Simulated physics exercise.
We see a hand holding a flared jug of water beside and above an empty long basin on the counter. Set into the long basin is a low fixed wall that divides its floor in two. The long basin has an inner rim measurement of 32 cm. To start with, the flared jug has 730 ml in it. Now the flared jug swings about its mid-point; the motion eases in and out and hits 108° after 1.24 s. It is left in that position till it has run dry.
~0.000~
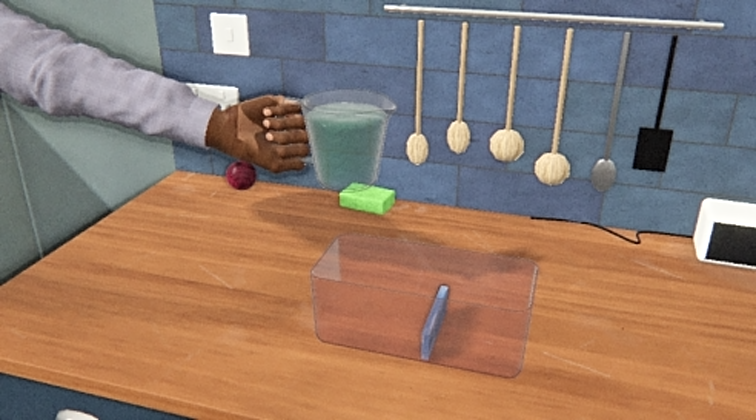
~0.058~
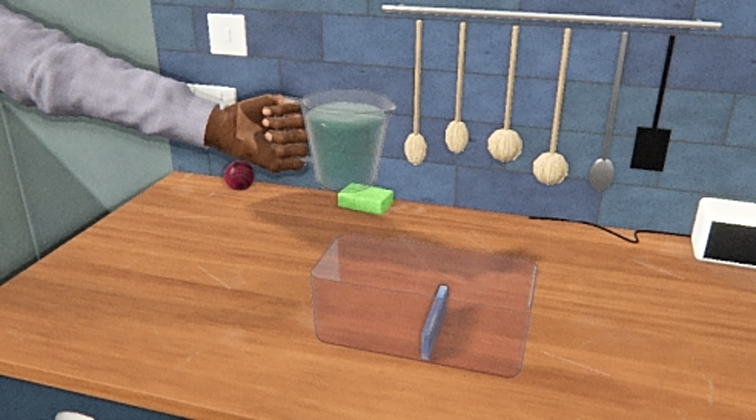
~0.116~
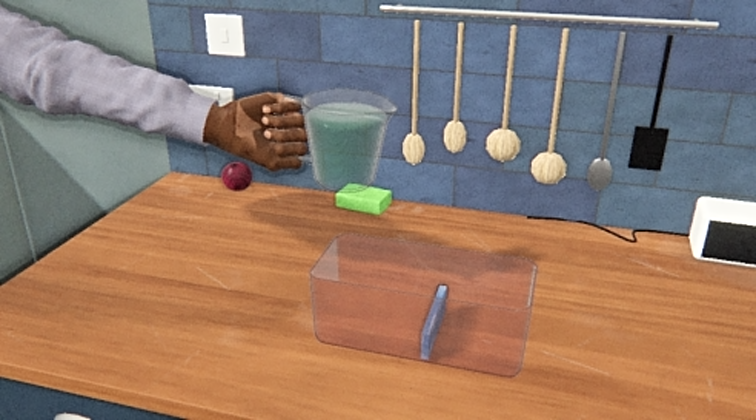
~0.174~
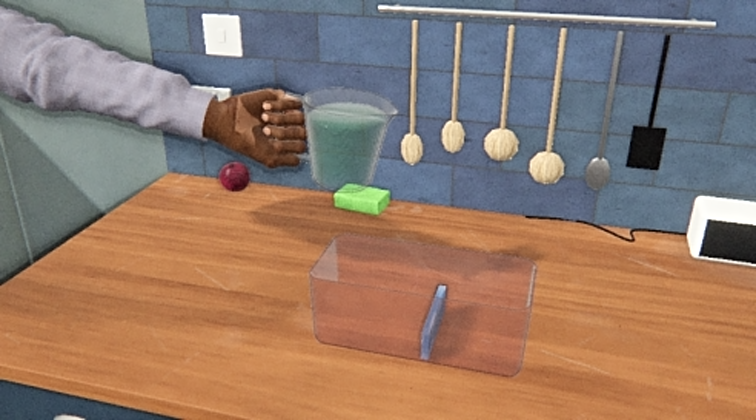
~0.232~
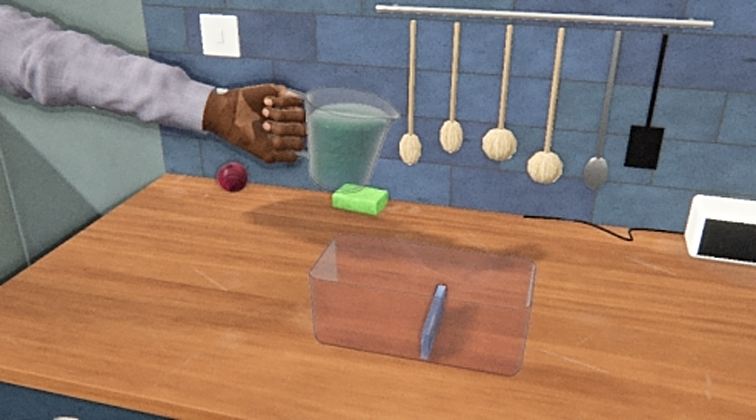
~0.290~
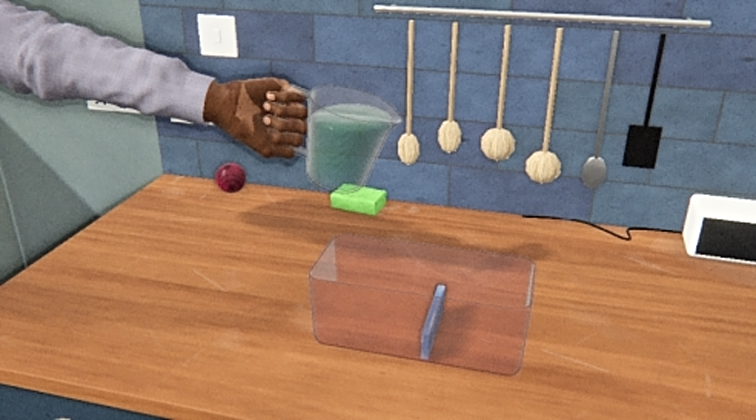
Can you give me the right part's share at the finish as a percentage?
Sure, about 74 percent.
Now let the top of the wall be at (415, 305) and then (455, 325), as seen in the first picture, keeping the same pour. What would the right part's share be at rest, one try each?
The first try gives 95 percent and the second 40 percent.
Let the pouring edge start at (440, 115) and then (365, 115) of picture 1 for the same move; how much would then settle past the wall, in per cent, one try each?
Some 90 and 5 per cent, in that order.
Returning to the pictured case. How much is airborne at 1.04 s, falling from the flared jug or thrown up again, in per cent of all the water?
Something like 20 per cent of the total.
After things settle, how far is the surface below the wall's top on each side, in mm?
About 40 mm left, about 16 mm right.
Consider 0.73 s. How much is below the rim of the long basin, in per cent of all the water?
About 7%.
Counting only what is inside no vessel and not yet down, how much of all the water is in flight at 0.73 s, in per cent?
I'd say close to 22 per cent.
By 0.73 s the tilt is 68° and 70 per cent is still to pour, 0 is left of the wall and 7 right of it.
By 1.04 s the tilt is 101° and 14 per cent is still to pour, 5 is left of the wall and 60 right of it.
By 1.38 s the tilt is 108° and 0 per cent is still to pour, 24 is left of the wall and 74 right of it.
By 1.74 s the tilt is 108° and 0 per cent is still to pour, 25 is left of the wall and 74 right of it.
At rest 25 per cent lies left of the wall, 74 right of it and 1 outside.
